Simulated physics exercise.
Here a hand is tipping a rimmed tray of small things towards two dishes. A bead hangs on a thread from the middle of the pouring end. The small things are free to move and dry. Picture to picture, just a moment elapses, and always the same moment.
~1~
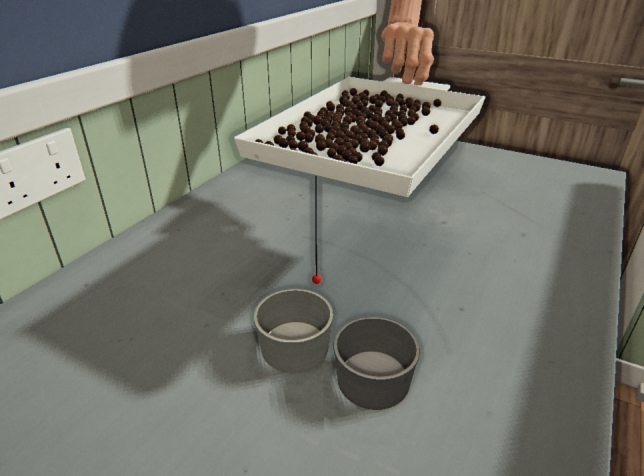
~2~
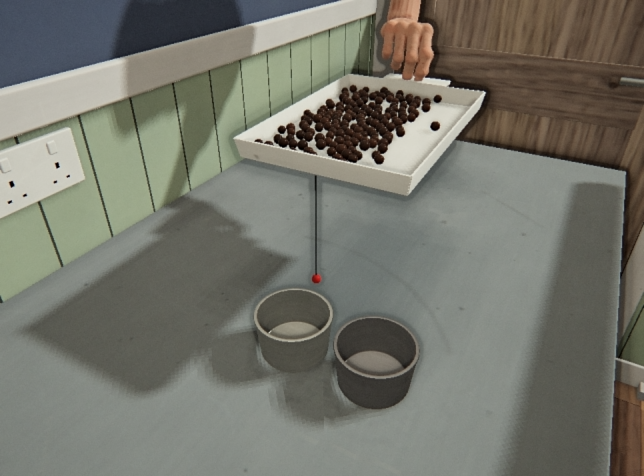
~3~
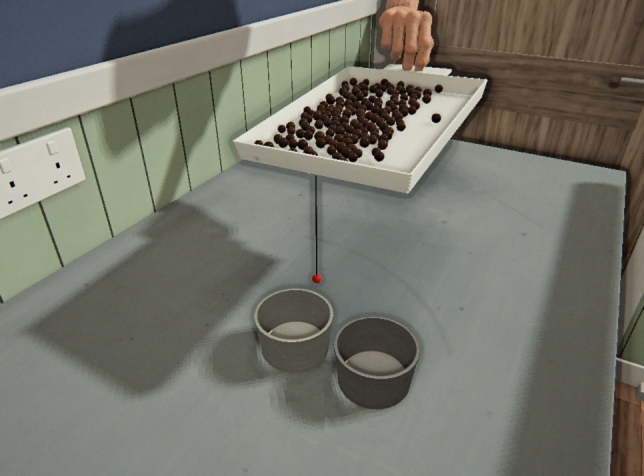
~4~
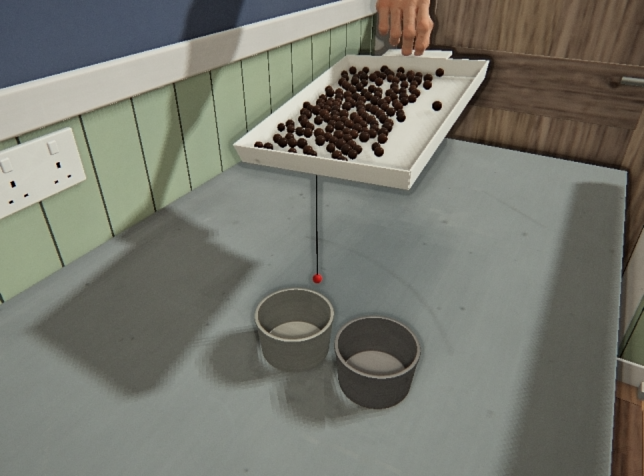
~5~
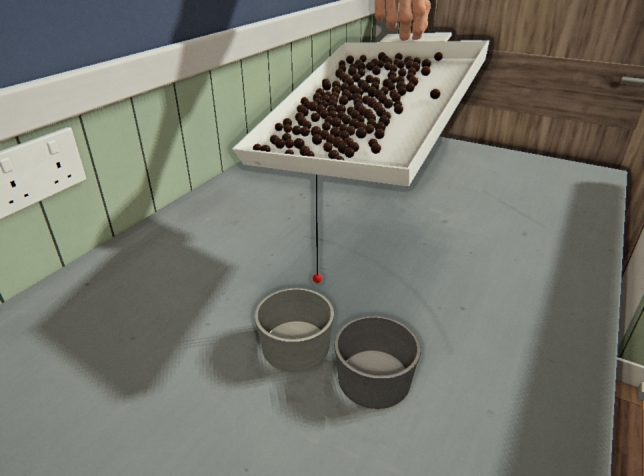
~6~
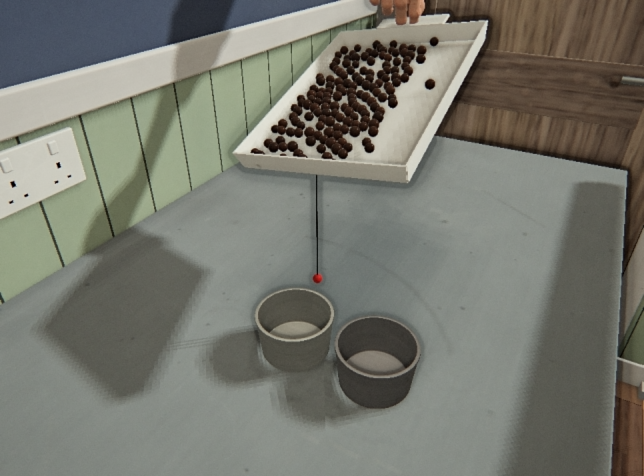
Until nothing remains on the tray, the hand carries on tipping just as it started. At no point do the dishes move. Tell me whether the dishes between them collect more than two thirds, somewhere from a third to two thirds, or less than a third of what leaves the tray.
The catch stays below a third.
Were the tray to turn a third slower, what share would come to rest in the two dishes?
Roughly 0 percent.
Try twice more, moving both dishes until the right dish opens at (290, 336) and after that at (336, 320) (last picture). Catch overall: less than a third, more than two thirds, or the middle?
Under a third; one to two thirds.
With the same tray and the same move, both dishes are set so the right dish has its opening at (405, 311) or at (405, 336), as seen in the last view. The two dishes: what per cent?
0 % and 0 %.
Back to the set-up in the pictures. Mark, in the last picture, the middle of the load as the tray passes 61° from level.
The middle of the pieces lands at roughly (278, 134).
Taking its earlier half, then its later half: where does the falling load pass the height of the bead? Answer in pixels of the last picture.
I'd say close to (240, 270) at first and close to (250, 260) later on.
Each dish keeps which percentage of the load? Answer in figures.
Count per hundred - left dish ~ 0, right dish ~ 0.
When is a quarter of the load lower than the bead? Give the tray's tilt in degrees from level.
It has tipped about 90 degrees.
Just after the last frame, tray tipped steeply; almost all on the tray; just a few outside both; just a few in the air.
A moment on, tray tipped right over; roughly a quarter on the tray; roughly half outside both; roughly a quarter in the air.
Further on, tray tipped past a quarter turn; just a few in the left dish; almost all outside both.
When it is over, tray tipped past a quarter turn; not one in the right dish; just a few in the left dish; almost all outside both.
